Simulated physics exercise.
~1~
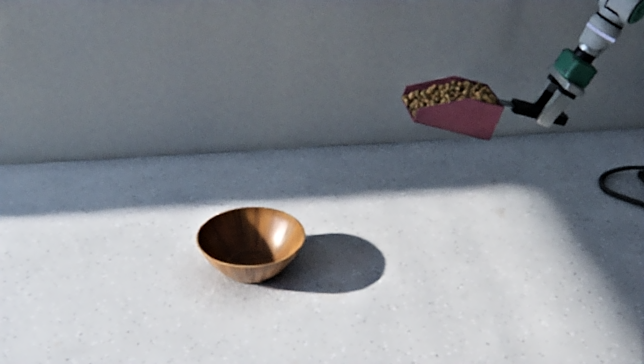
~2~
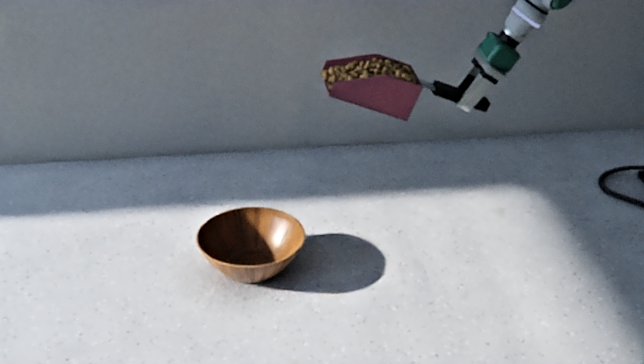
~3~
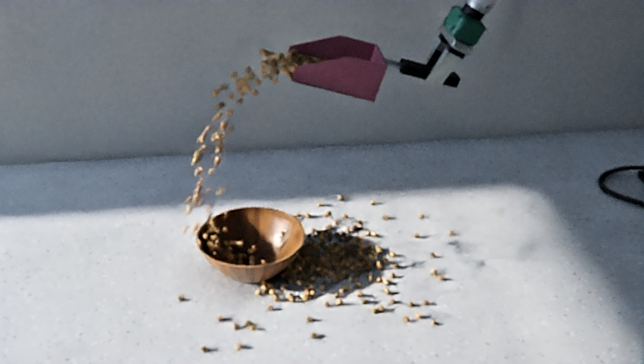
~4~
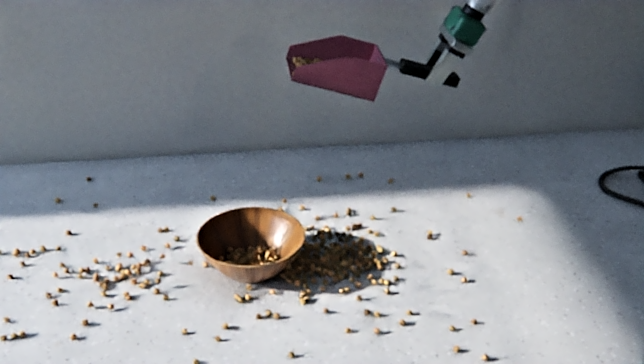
A scoop moves left and spills dried chickpeas into and around a wooden bowl.
